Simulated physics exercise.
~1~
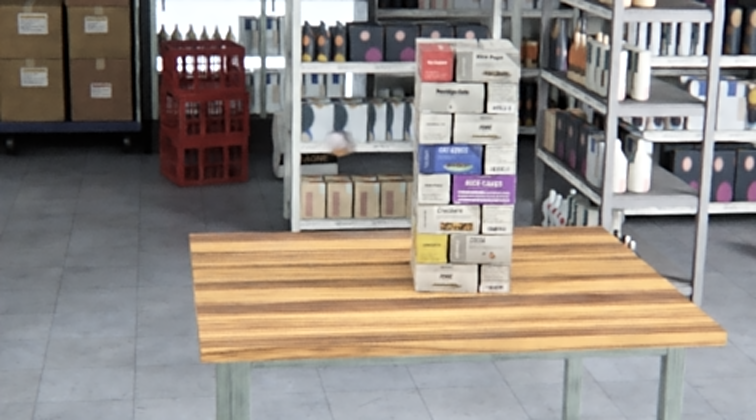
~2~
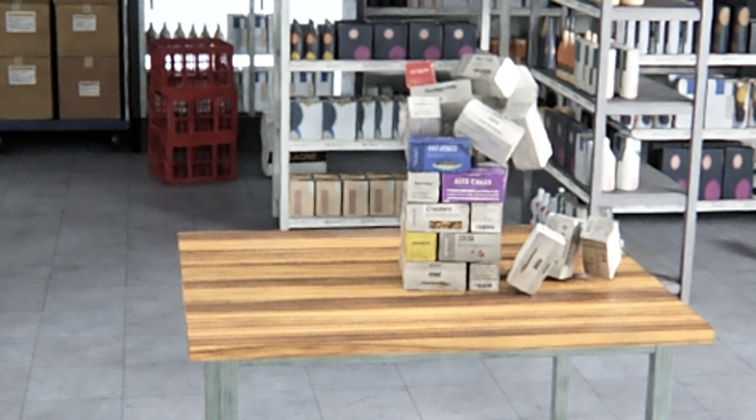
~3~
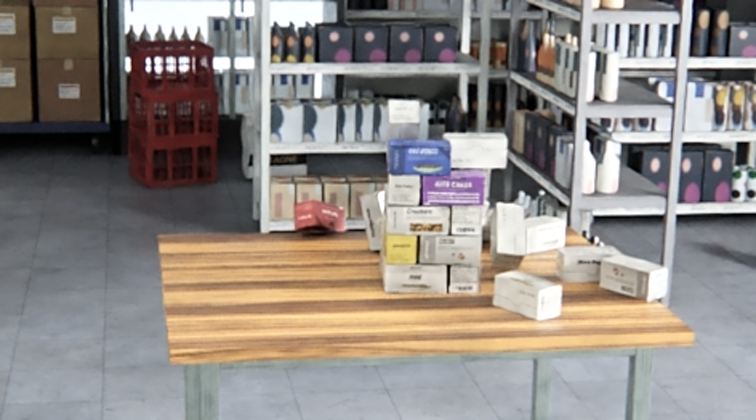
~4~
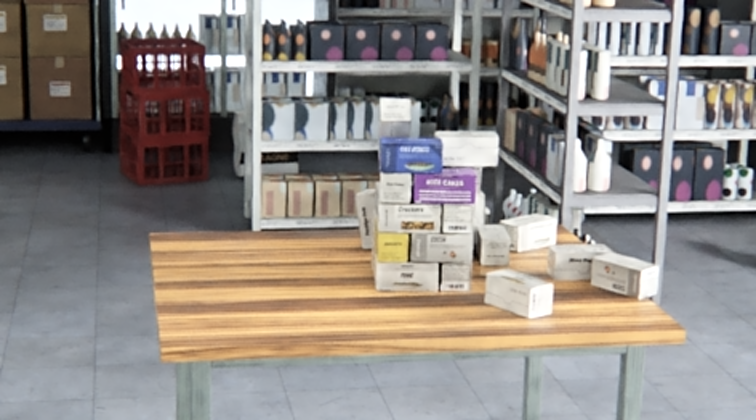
Tower of tea packets on a wooden table partly collapsing, upper packets tumbling right and behind, purple and blue ones staying stacked.
